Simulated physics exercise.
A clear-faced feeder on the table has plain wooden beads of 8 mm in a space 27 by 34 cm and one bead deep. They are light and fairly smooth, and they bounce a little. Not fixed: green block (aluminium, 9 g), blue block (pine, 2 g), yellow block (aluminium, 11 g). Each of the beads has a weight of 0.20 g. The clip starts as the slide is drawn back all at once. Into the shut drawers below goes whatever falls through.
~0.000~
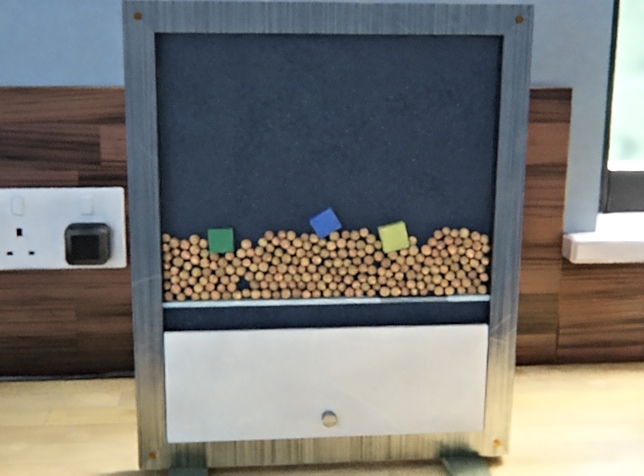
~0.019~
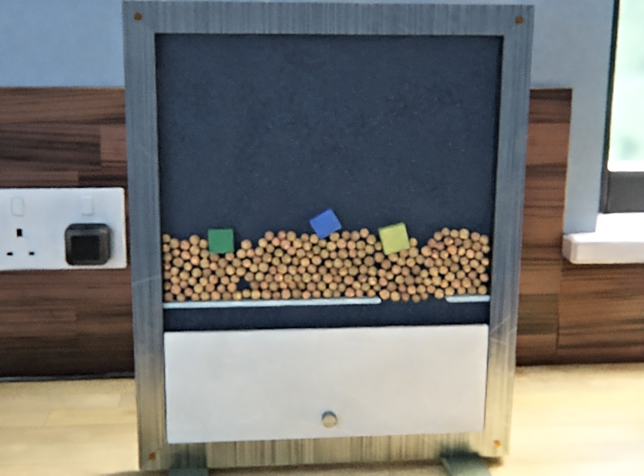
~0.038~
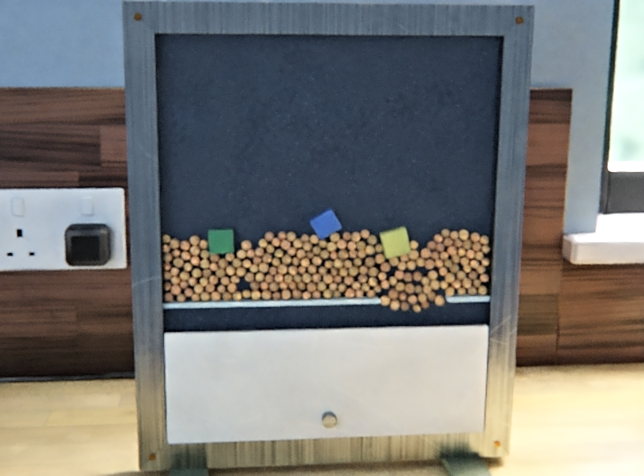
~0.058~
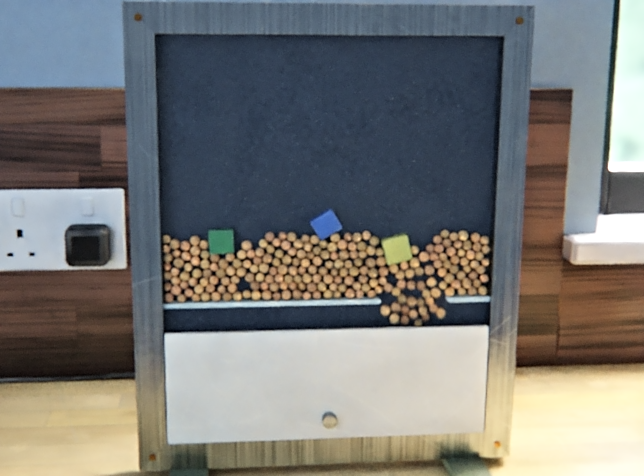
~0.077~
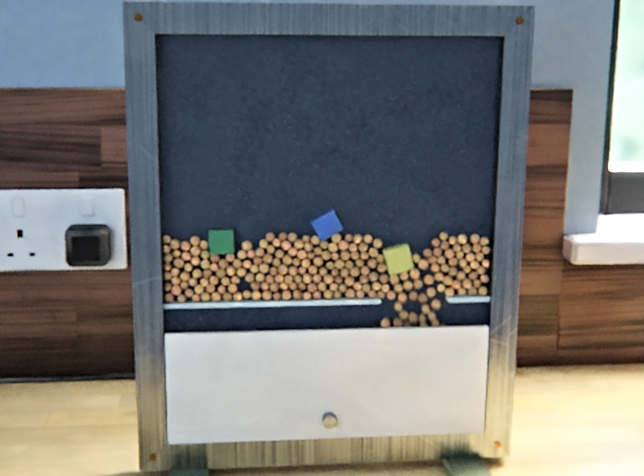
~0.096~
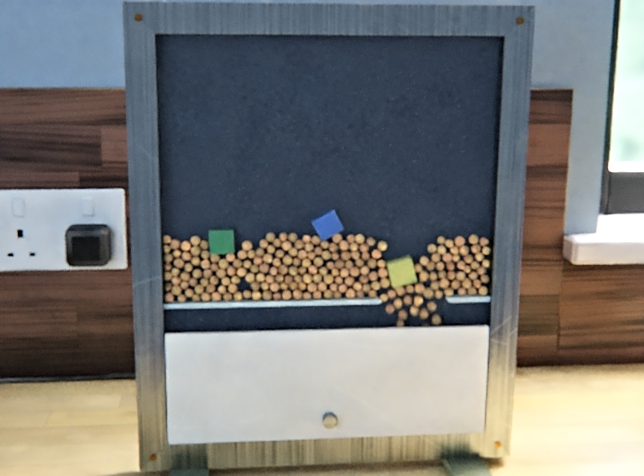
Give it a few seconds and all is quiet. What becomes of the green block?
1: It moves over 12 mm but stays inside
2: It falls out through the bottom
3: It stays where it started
Option 3: It stays where it started.
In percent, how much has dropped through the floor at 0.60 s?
Roughly 40 per cent.
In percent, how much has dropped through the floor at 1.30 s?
Roughly 45 percent by then.
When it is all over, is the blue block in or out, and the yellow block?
Result - blue: Escaped, yellow: Escaped.
After 0.25 s, 30 % are out; green block moved 0.0 cm; blue block moved 1.2 cm tilted 9°; yellow block below the floor.
After 0.60 s, 40 % are out; green block moved 0.0 cm; blue block below the floor; yellow block below the floor.
After 1.30 s, 45 % are out; green block moved 0.0 cm; blue block below the floor; yellow block below the floor.
Settled by 1.6 s, 45 % are out; green block moved 0.0 cm; blue block below the floor; yellow block below the floor.
